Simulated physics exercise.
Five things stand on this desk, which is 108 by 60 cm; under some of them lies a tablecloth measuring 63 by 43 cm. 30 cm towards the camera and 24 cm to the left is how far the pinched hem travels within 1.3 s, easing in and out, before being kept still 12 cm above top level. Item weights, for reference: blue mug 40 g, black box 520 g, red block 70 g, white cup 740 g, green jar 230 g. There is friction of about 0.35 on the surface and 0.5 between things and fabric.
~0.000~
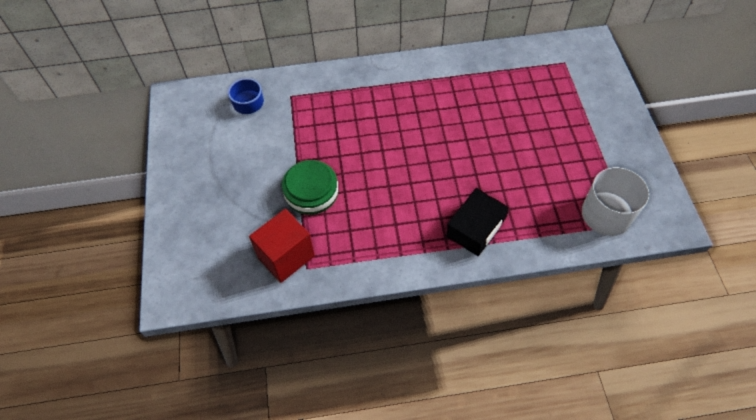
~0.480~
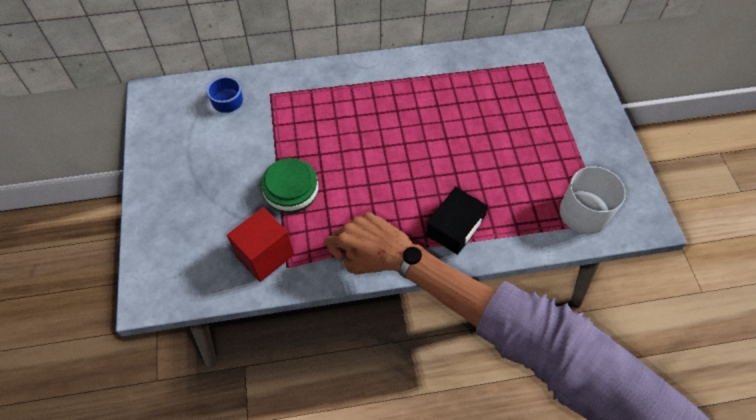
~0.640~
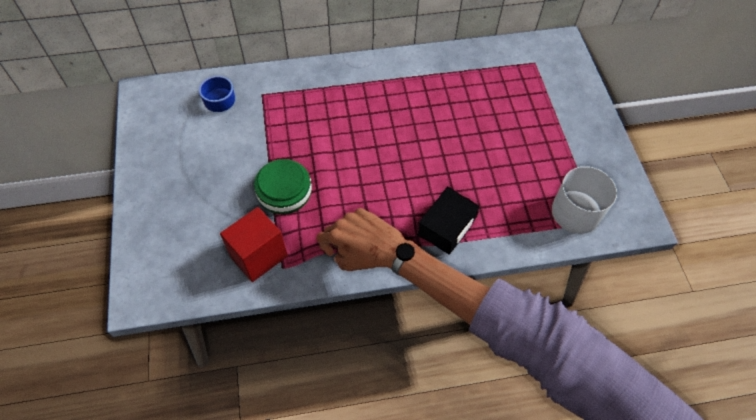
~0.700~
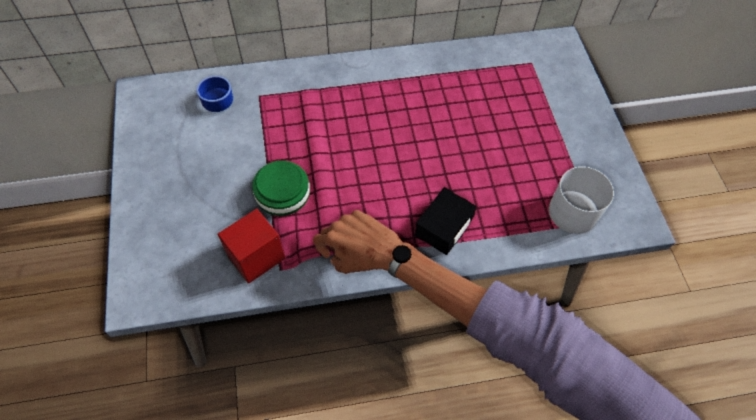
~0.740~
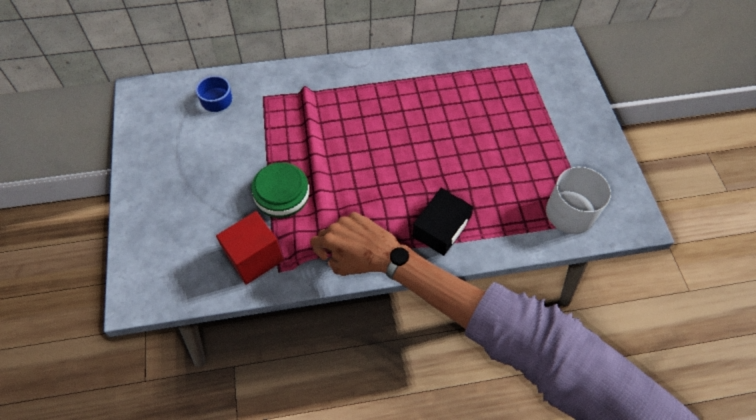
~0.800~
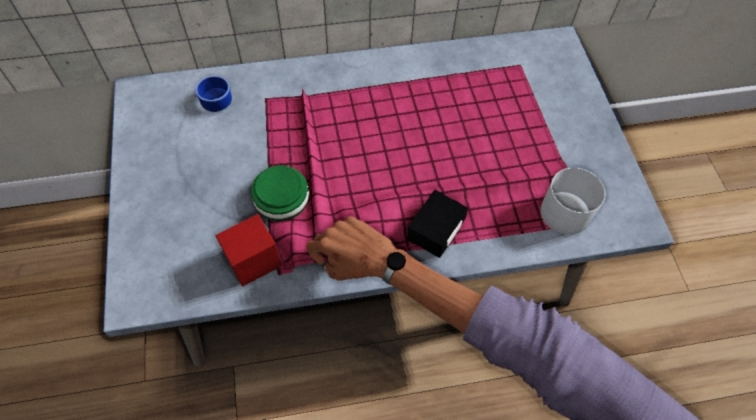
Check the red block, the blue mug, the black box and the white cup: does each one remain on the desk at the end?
One by one: Red block: Overboard; blue mug: Aboard; black box: Overboard; white cup: Overboard.
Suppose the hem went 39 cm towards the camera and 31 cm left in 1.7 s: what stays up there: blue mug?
Result - blue mug: Still on top.
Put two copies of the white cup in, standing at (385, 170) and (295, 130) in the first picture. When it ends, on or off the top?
Log, listed order - lost / kept.
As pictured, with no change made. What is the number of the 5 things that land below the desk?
That gives 4.
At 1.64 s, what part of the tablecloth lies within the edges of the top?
About 60 per cent.
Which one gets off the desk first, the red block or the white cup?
I'd pick the red one.
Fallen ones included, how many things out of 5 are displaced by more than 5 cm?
Counting them up, I get 4.
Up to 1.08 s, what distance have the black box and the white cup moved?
The black box is 10 cm out, the white cup 8 cm.
At 1.1 s, 100 % of the tablecloth is still over the top; black box 10 cm off its start, white cup 9 cm off its start, red block 9 cm off its start.
At 1.4 s, 85 % of the tablecloth is still over the top; red block on its side, 23 cm off its start, black box 23 cm off its start, white cup 20 cm off its start.
At 1.6 s, 60 % of the tablecloth is still over the top; red block over the edge, black box on its side, 34 cm off its start at (322, 356), white cup 33 cm off its start at (434, 265).
At 1.9 s, 40 % of the tablecloth is still over the top; white cup over the edge, black box over the edge, red block over the edge.
At 3.5 s, 35 % of the tablecloth is still over the top; white cup over the edge, black box over the edge, red block over the edge, blue mug 0 cm off its start at (212, 88).
